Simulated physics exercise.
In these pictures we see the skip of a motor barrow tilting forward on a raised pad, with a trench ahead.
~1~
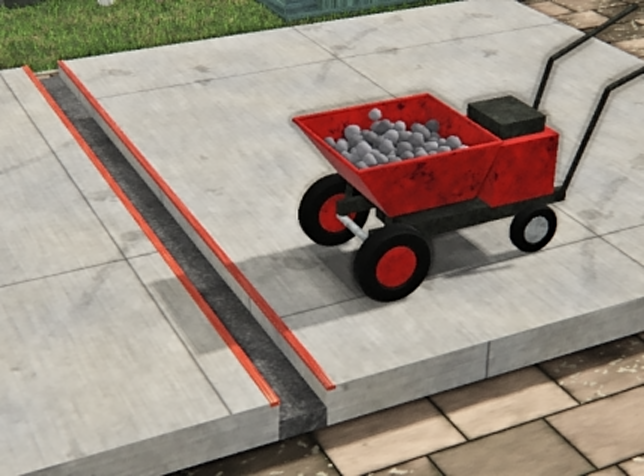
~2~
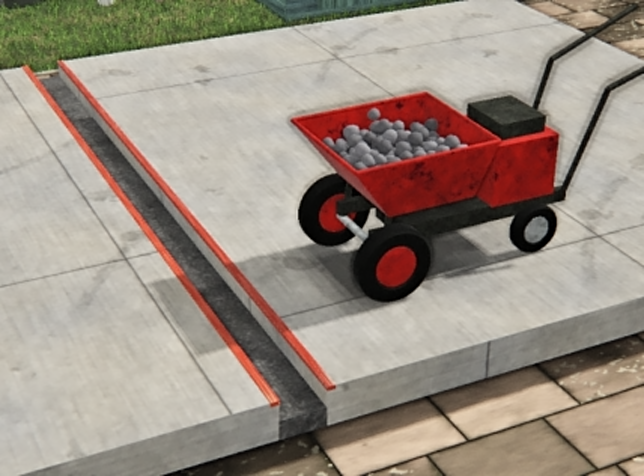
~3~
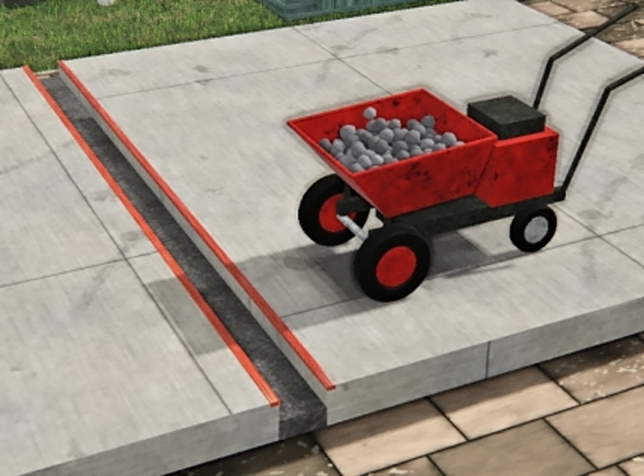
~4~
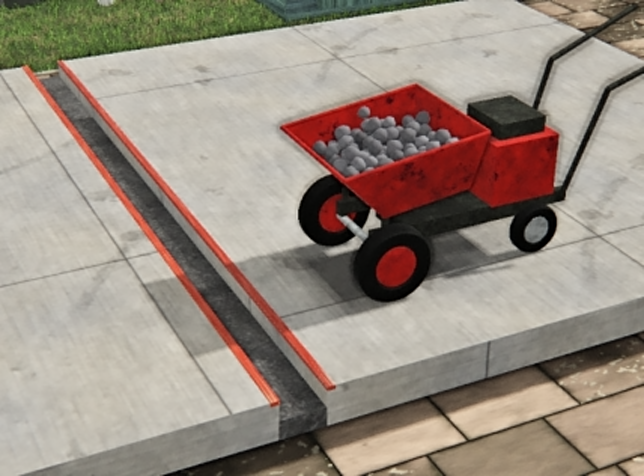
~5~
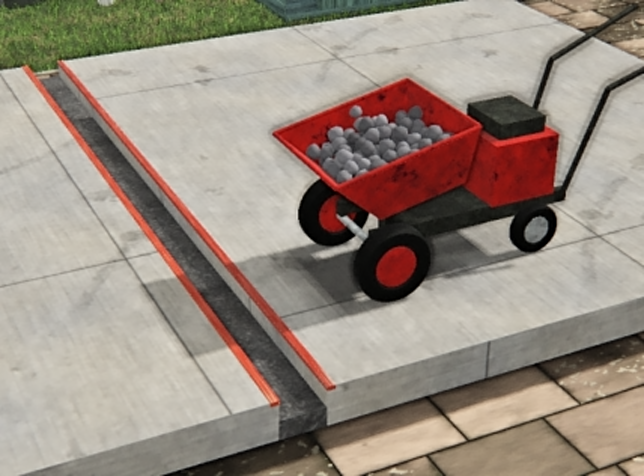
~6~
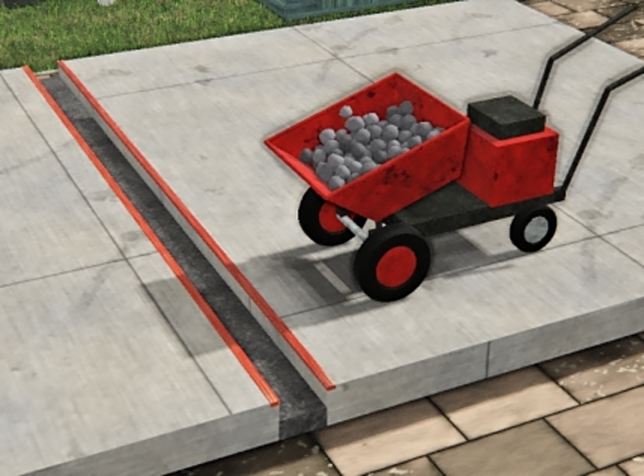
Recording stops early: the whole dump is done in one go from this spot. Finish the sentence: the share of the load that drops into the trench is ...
More than half.
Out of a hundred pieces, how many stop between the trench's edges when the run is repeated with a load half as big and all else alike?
I'd guess near 80 per cent.
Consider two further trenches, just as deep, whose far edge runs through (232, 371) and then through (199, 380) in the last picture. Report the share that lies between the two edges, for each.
Roughly 70 % and 90 %.
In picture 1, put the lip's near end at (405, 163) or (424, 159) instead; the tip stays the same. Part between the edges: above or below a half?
A minority, then a minority.
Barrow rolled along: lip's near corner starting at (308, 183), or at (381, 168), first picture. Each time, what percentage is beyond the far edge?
Roughly 70 per cent, then roughly 10 per cent.
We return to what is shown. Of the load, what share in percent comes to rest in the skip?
Estimate: Near 20 %.
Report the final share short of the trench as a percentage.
0 %.
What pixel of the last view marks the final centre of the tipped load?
Once nothing moves, the middle sits near (228, 299).
Soon, skip tipped steeply; all in the skip.
A while on, skip tipped right over; most in the skip; a small part in or heaped over the trench; a stray few falling.
Towards the end, skip tipped right over; about a quarter in the skip; a stray few short of the trench; about two thirds in or heaped over the trench; a small part beyond it.
Finally, skip tipped right over; about a quarter in the skip; a stray few short of the trench; about two thirds in or heaped over the trench; a small part beyond it.
